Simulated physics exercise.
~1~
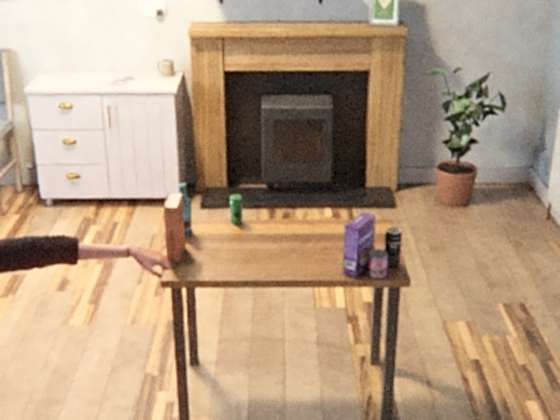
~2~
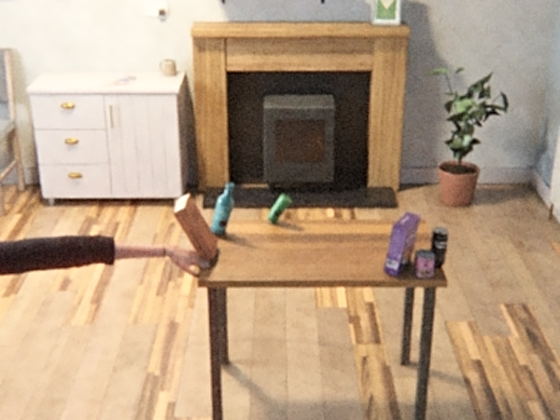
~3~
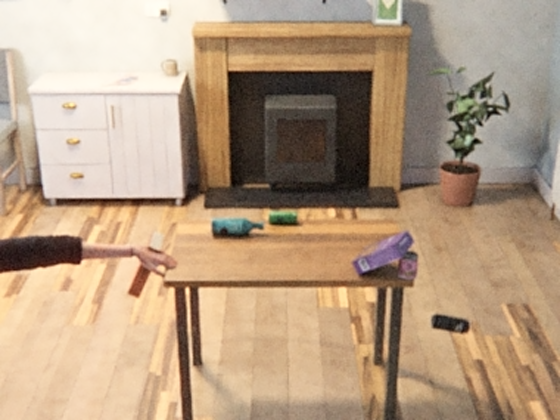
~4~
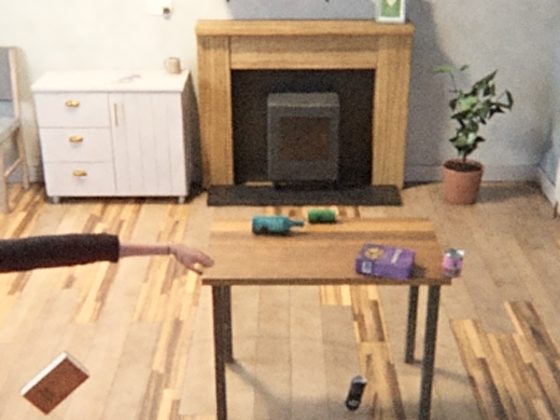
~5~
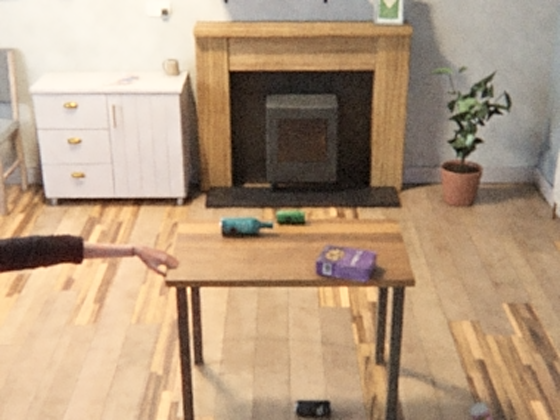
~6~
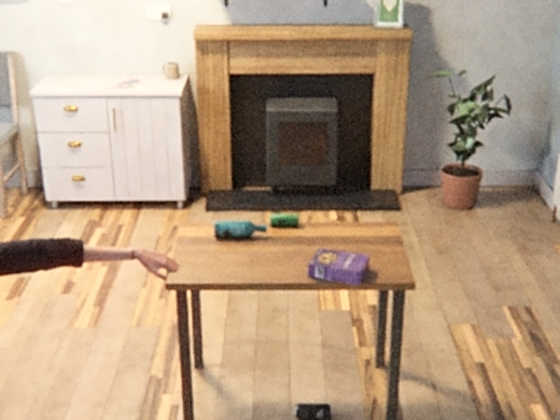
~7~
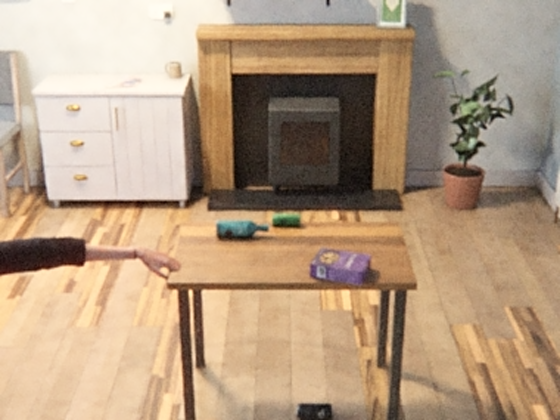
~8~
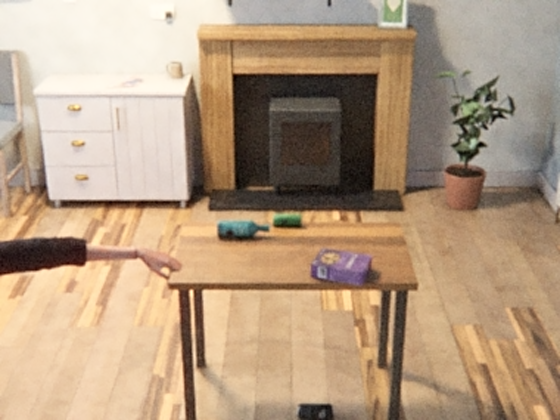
In a living room, a hand jerks a small table sideways, toppling everything on it; book, can and pink tin fall off.
